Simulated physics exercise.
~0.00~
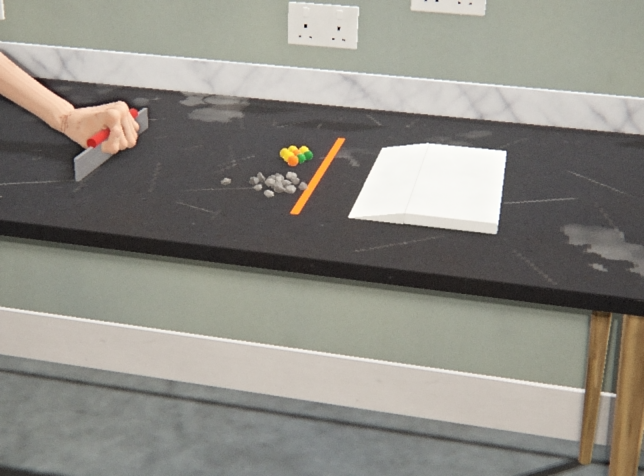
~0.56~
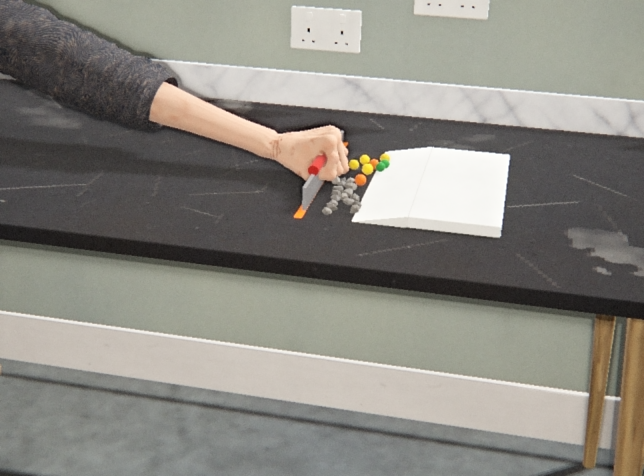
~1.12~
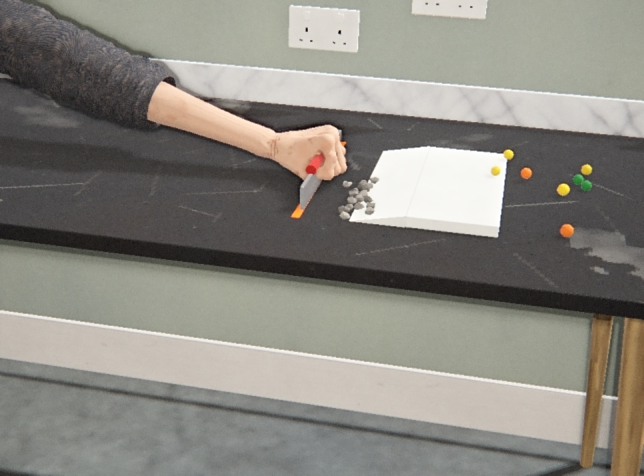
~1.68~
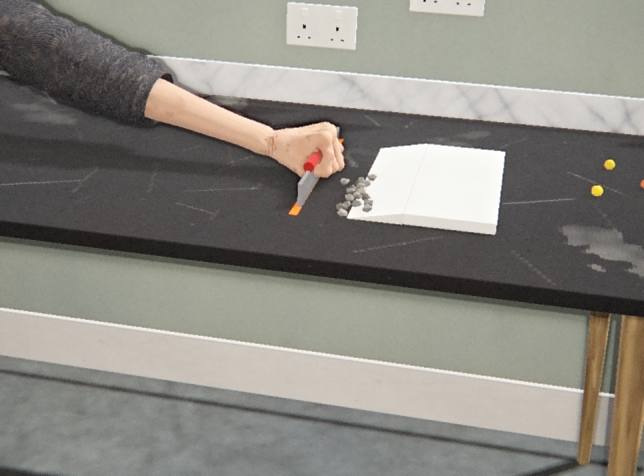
A hand holding a red-handled scraper rests at the left of a black, scuffed tabletop, seen from slightly above by a gently swaying camera. To its right lie a handful of yellow, orange and green balls, a nearer handful of grey bits, an orange tape strip and a white slab with a sloping edge. The hand sweeps right, pushing both handfuls over the tape, and stops there. The coloured balls run up over the slab and scatter beyond it, some leaving view. The grey bits halt around the slab's left edge, some on the slope, and stay there.
